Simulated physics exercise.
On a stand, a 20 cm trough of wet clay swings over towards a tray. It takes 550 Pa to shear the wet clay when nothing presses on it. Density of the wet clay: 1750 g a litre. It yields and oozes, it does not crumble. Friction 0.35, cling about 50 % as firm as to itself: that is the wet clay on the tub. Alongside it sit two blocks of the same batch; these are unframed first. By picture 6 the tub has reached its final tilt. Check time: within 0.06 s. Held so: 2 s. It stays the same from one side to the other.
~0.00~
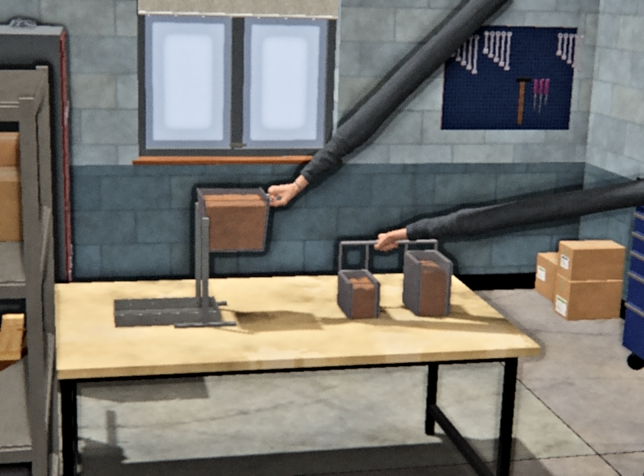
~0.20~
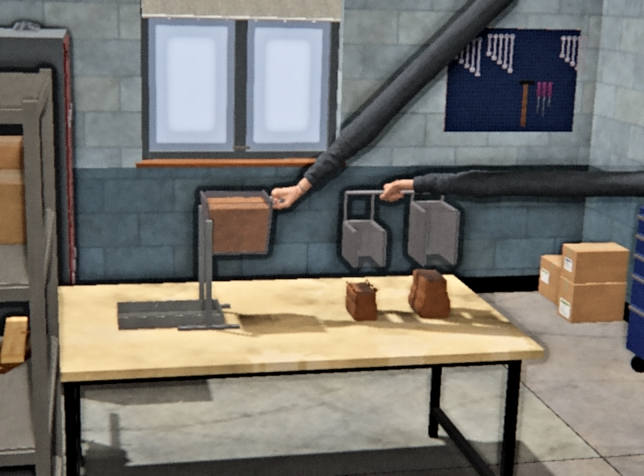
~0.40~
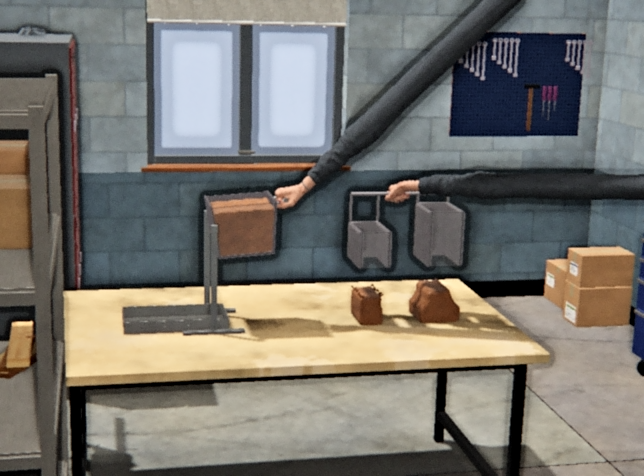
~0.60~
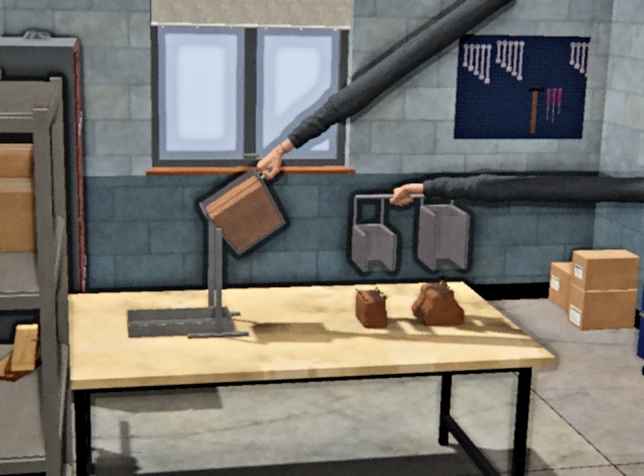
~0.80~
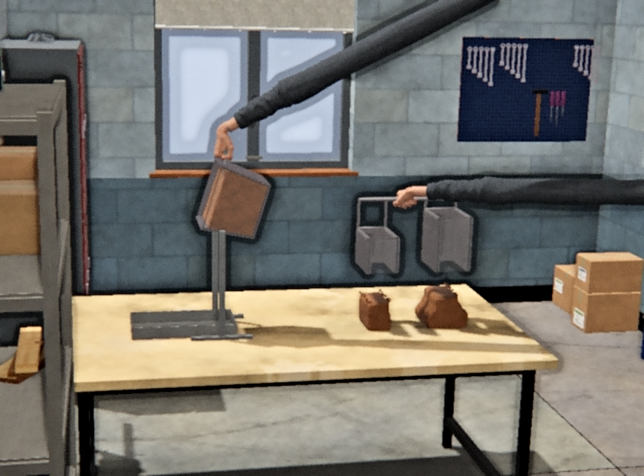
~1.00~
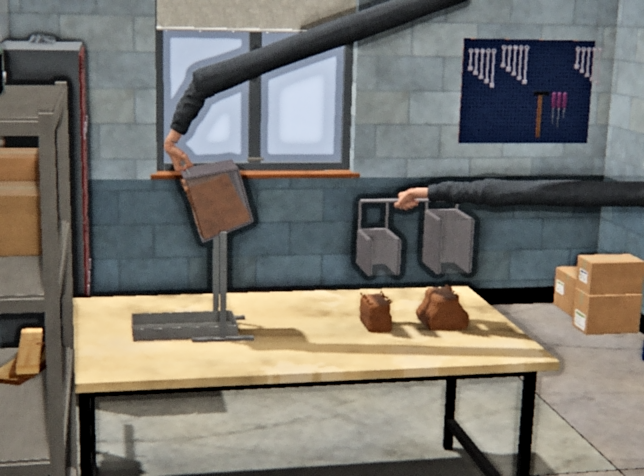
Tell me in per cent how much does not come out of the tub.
Something like 8 per cent stays in.
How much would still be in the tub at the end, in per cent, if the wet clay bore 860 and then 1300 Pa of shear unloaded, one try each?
0 %, then 0 %.
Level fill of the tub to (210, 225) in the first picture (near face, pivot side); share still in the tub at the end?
30 %.
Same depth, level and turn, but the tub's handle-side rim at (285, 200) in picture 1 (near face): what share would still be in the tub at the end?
The tub would end up holding some 8 % of it.
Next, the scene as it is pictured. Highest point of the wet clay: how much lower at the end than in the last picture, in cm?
18 cm.
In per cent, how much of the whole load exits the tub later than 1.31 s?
I reckon it's around 14 in a hundred.
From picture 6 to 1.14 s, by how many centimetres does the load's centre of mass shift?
Close to 11 centimetres.
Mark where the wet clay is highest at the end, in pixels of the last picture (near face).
It ends up highest close to (218, 223).
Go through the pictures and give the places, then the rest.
Handle-side rim at (268, 199), tilt 0 degrees; top of the wet clay at (214, 206); blocks stand 12 cm, 19 cm (left to right), in the first picture.
Handle-side rim at (271, 202), tilt 0 degrees; top of the wet clay at (217, 208); blocks stand 12 cm, 17 cm (left to right), in the second picture.
Handle-side rim at (275, 202), tilt 4 degrees; top of the wet clay at (271, 209); blocks stand 12 cm, 14 cm (left to right), in the third picture.
Handle-side rim at (259, 178), tilt 34 degrees; top of the wet clay at (262, 186); blocks stand 12 cm, 14 cm (left to right), in the fourth picture.
Handle-side rim at (221, 167), tilt 73 degrees; top of the wet clay at (229, 172); blocks stand 12 cm, 14 cm (left to right), in the fifth picture.
Handle-side rim at (185, 180), tilt 106 degrees; top of the wet clay at (228, 176); blocks stand 12 cm, 14 cm (left to right), in the sixth picture.
After 1.14 s, the tub is at 106 degrees and holds 51 %.
After 1.31 s, the tub is at 106 degrees and holds 22 %.
After 1.48 s, the tub is at 106 degrees and holds 10 %.
After 1.65 s, the tub is at 106 degrees and holds 8 %.
After 3.00 s, at the end, the tub is at 106 degrees and holds 8 %.
